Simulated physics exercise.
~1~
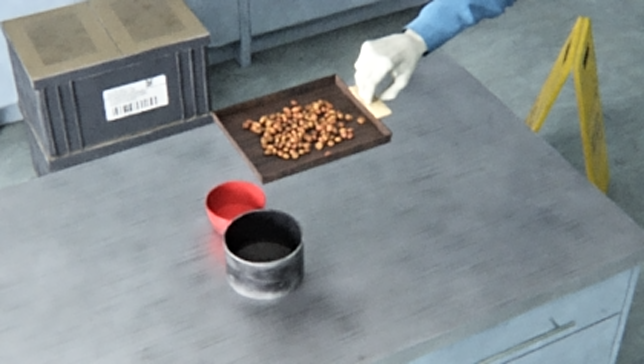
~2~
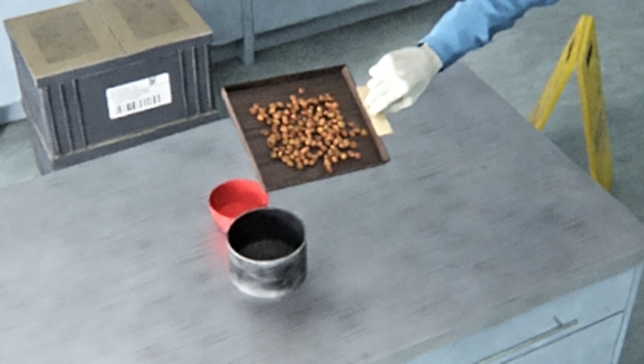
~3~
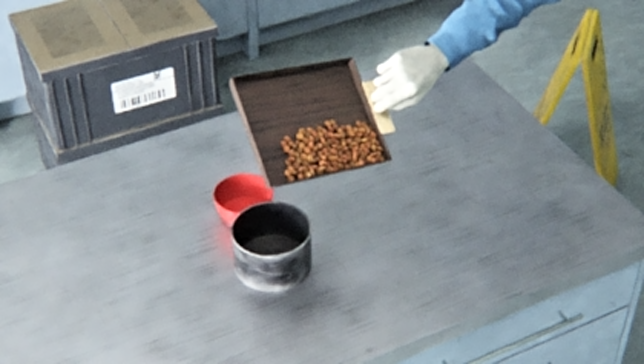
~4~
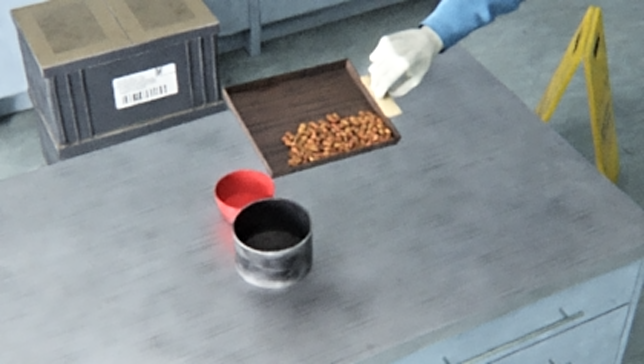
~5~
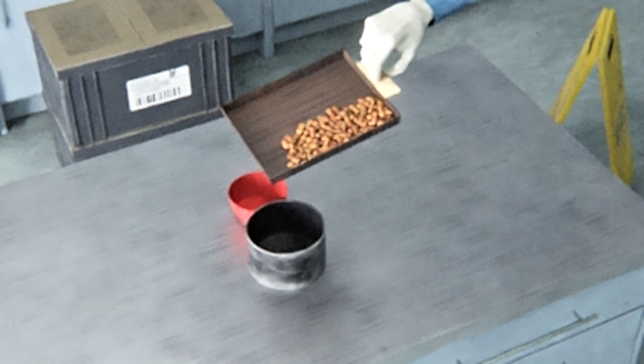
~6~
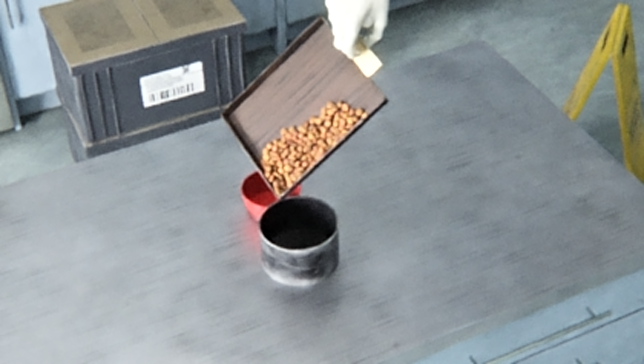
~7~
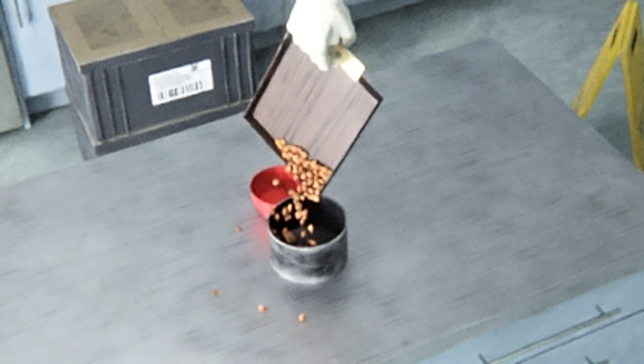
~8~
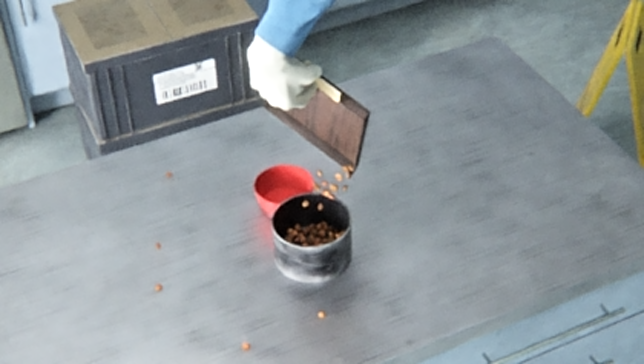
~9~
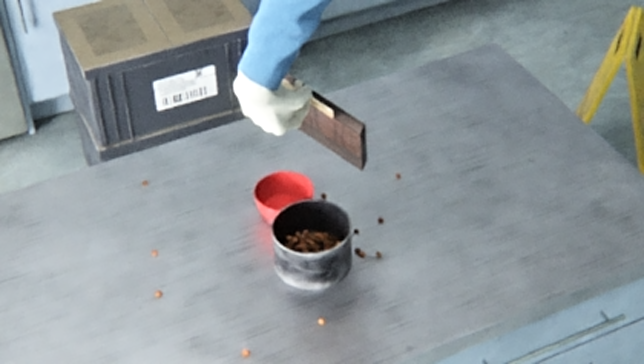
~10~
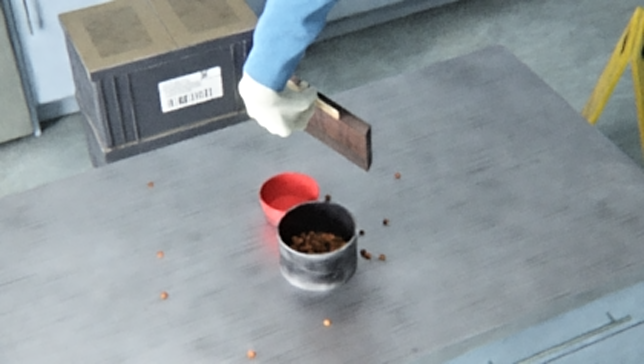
At first, a white-gloved hand in a blue sleeve holds a dark tray of small brown pieces above a grey table, where a black pot and a red dish sit near a storage box. The hand tips the tray so the pieces slide together along its near edge, then brings it back closer to level. Next, it tilts the tray again, much more steeply, and the pieces pour down towards the pot, some bouncing across the table. The tray swings past upright and empties. It ends held still, with most pieces in the black pot, several scattered around, and the red dish empty.
